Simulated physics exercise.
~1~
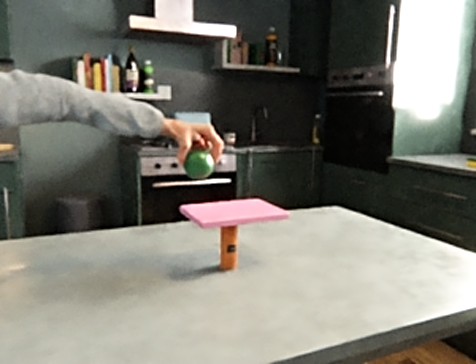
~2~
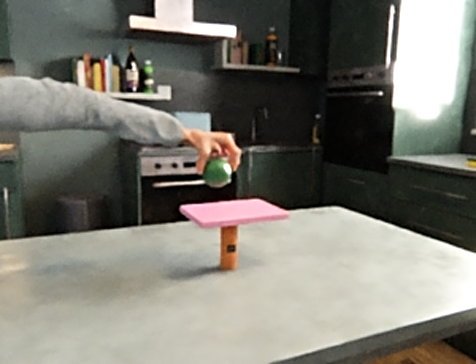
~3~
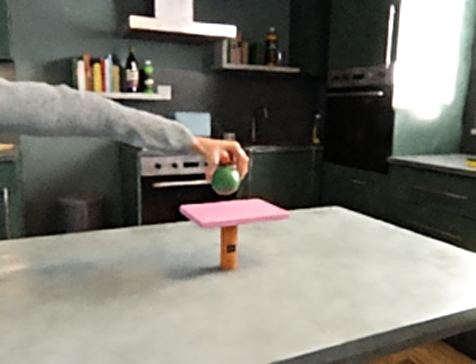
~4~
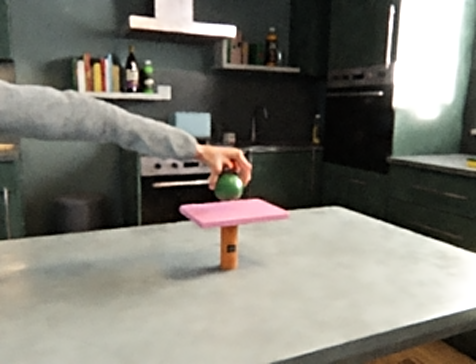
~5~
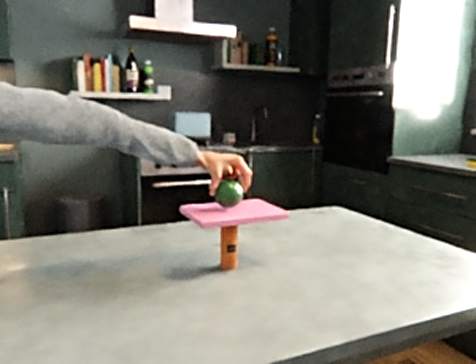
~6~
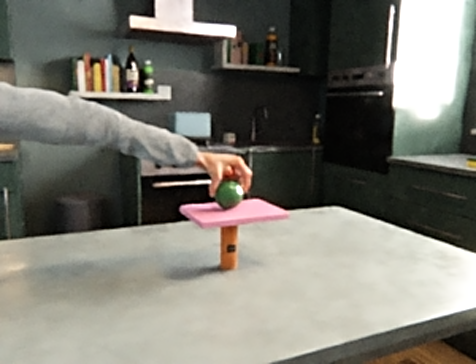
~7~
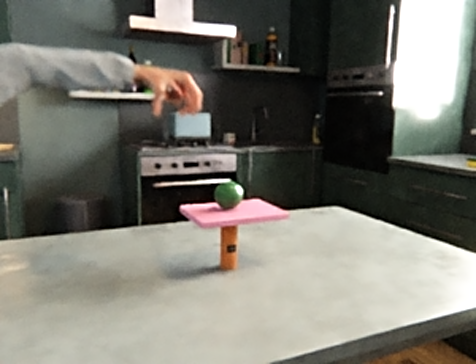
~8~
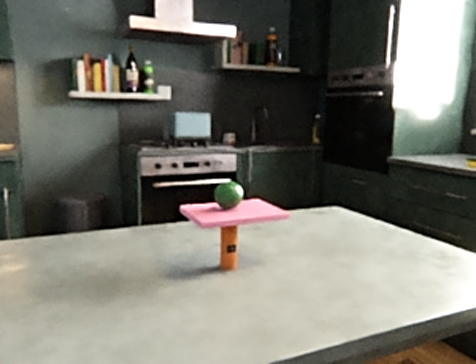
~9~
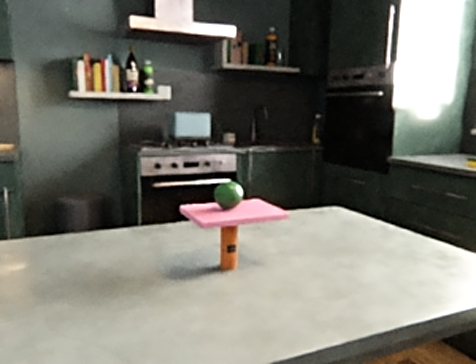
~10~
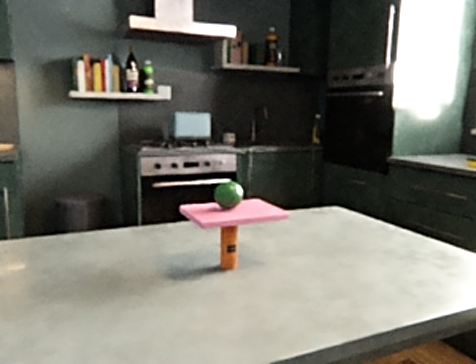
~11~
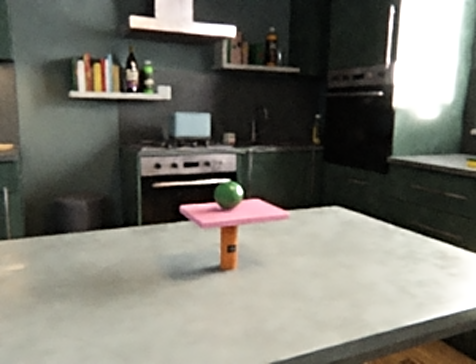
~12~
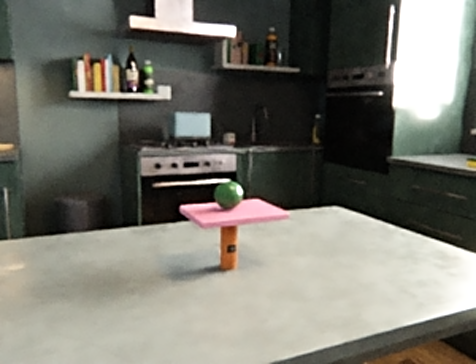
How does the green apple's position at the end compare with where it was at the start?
At the start the green apple was held in the air above the pink lid. By the end it was lower and a little further to the right, resting on top of the lid.
